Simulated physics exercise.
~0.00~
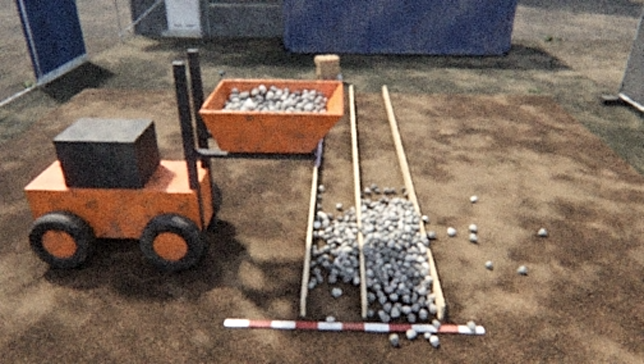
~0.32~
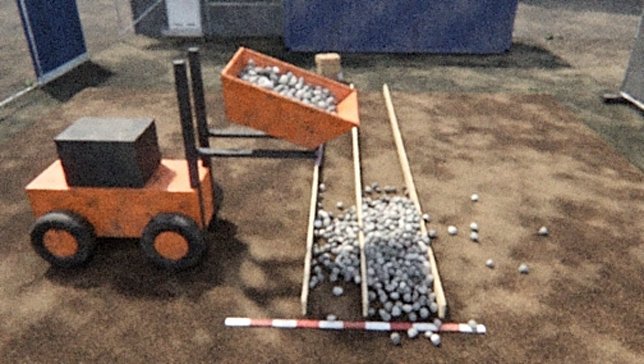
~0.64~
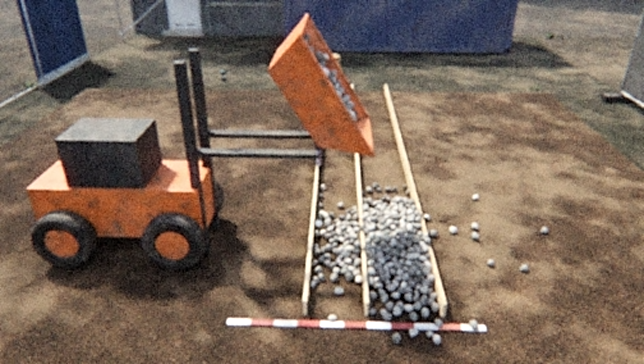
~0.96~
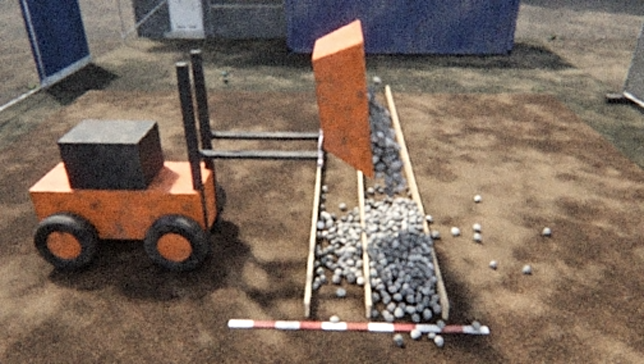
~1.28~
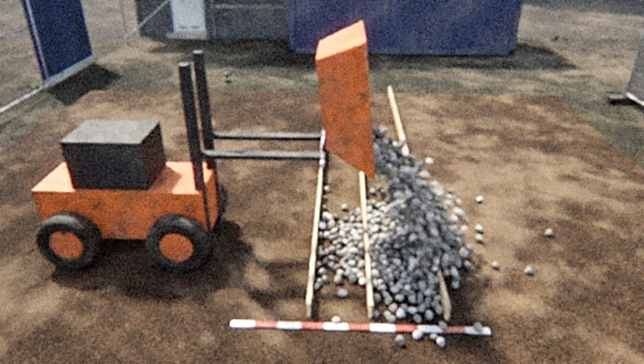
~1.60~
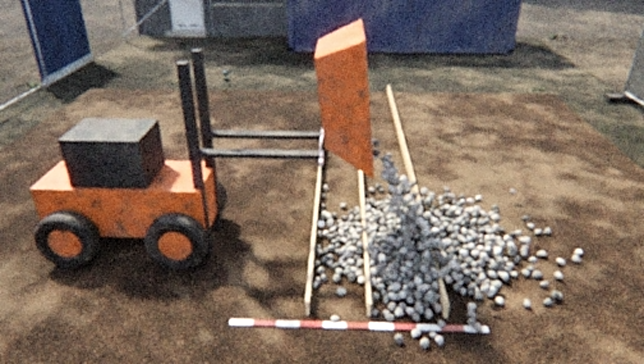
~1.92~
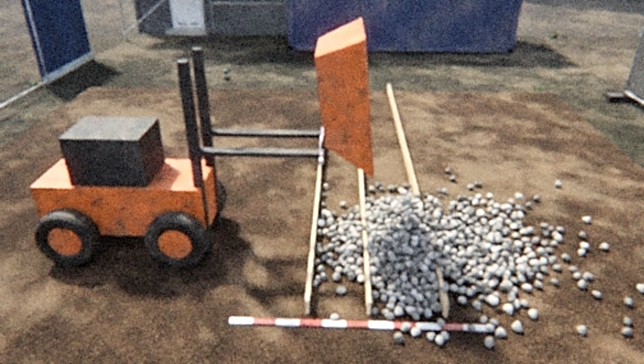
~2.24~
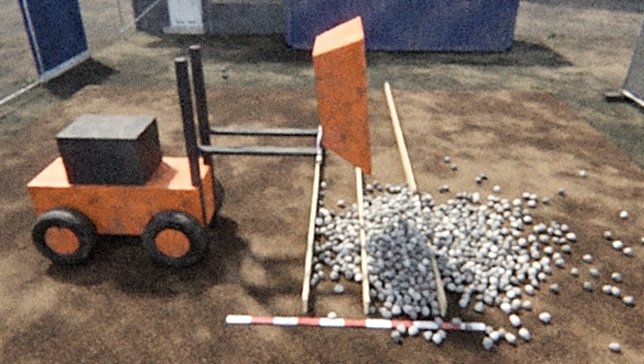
An orange forklift tips its skip of grey stones, which pour out and spread rightward over the boards.
